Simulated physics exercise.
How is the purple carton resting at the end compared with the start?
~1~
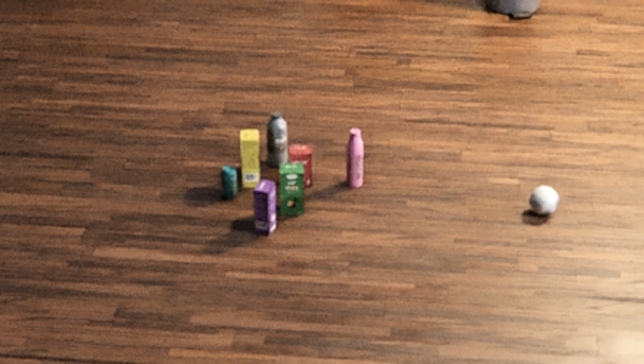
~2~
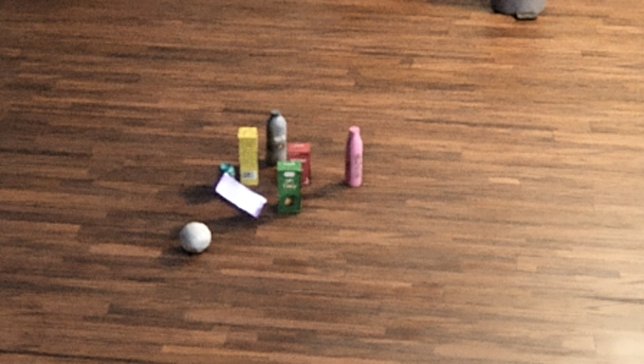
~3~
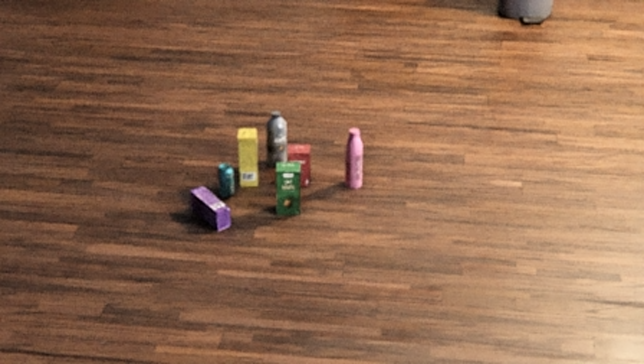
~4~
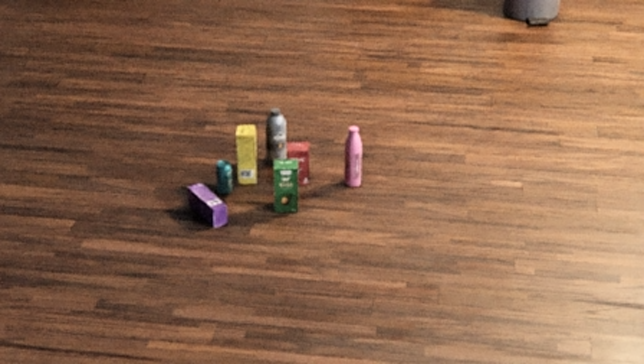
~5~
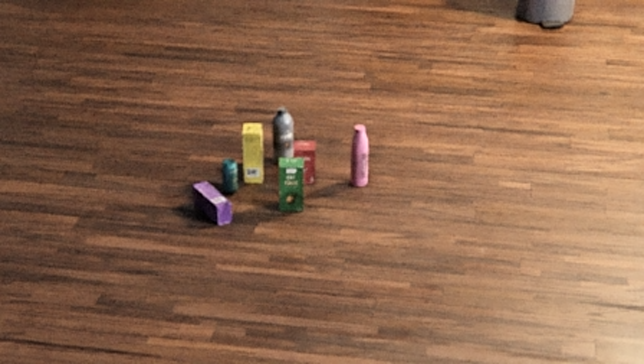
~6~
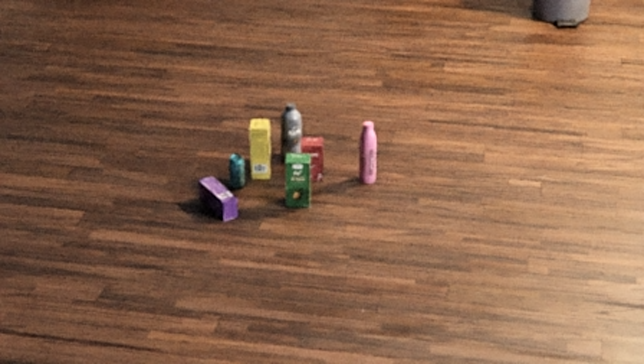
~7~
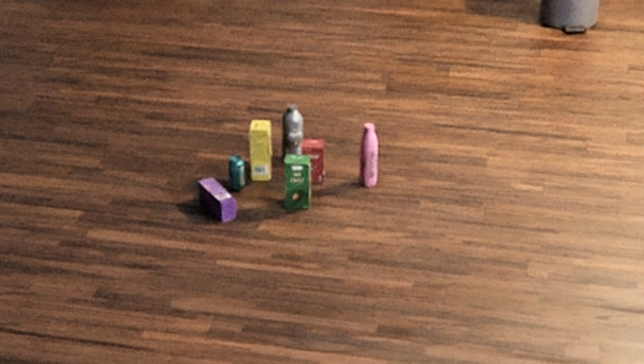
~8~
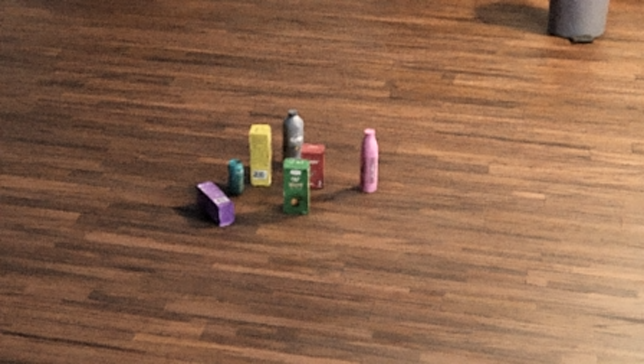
At the start the purple carton stands upright at the front of the group. By the end it lies on its side on the floor, a little to the left of where it stood.
On a wooden floor, a white ball rolls left toward a group of cartons, bottles and a turquoise can, and the purple carton at the front topples as it passes. The ball goes out of view, leaving the purple carton on its side and the others standing.
